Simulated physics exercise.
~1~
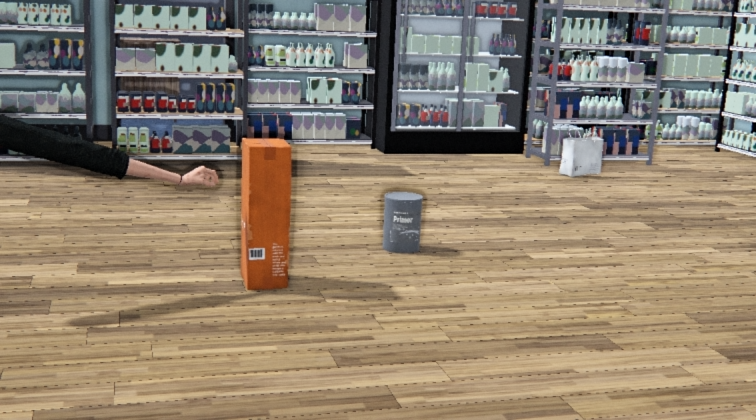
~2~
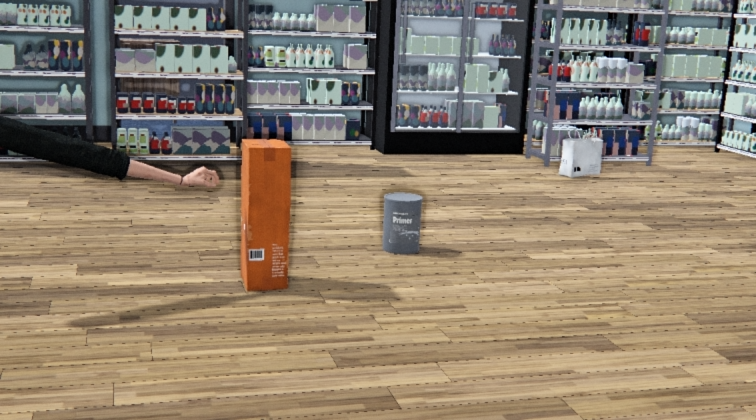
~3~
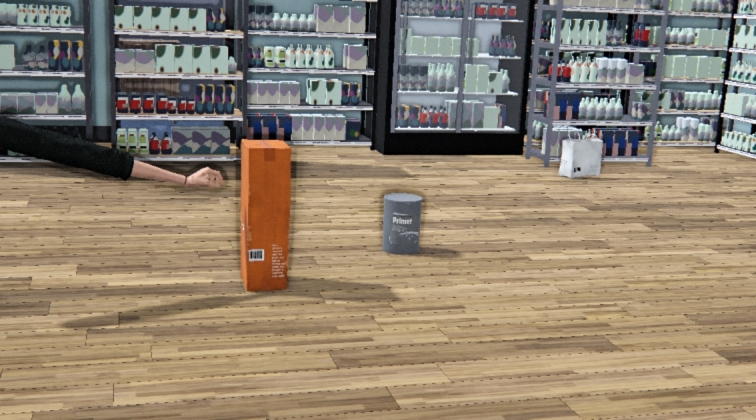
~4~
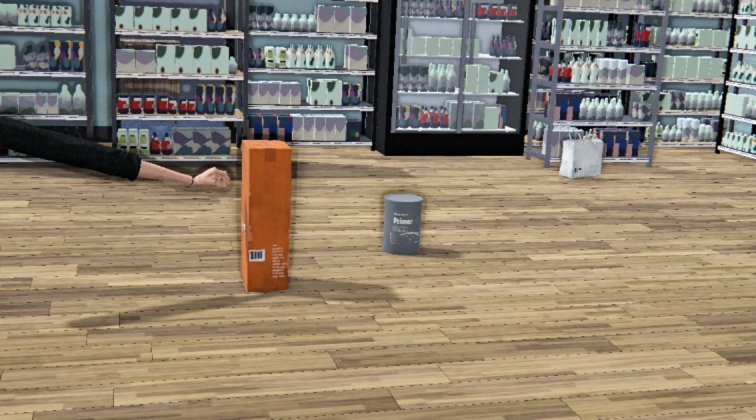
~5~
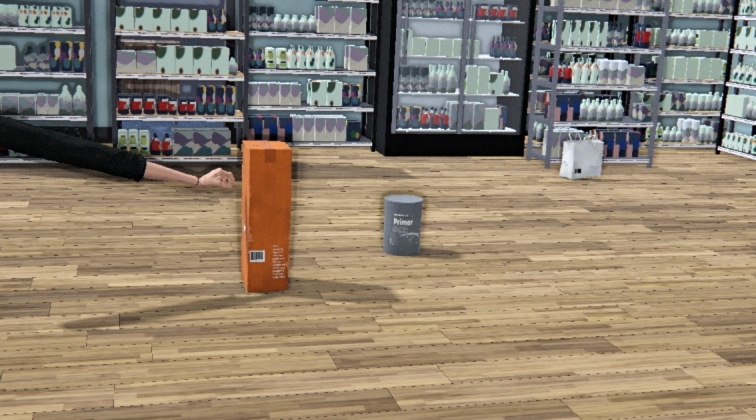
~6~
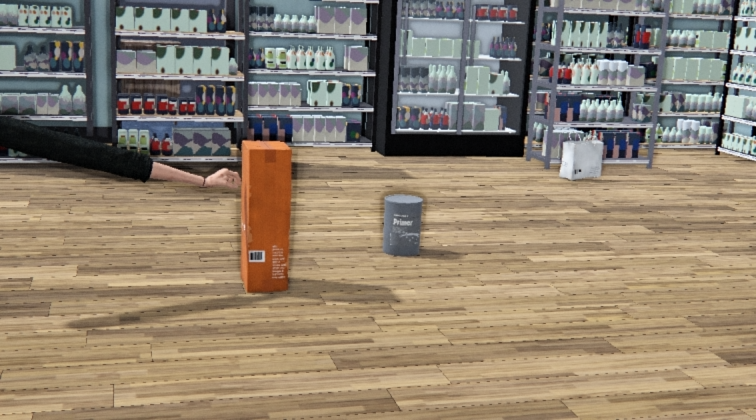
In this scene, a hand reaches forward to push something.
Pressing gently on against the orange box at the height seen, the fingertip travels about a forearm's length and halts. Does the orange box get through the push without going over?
It cannot stay up.
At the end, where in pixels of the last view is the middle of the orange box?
Close to (360, 262) in the last picture.
Then, 0.40 s past the last view, orange box rocked 11° from its first pose near (279, 213).
Then, 0.90 s past the last view, orange box rocked 35° from its first pose near (309, 216).
Then, 1.10 s past the last view, orange box rocked 64° from its first pose near (339, 235).
Then, 1.30 s past the last view, orange box on its side near (359, 255).
Finally, down or leaning hard on the floor, orange box. Final places as the last picture's camera would see them, orange box near (360, 262).
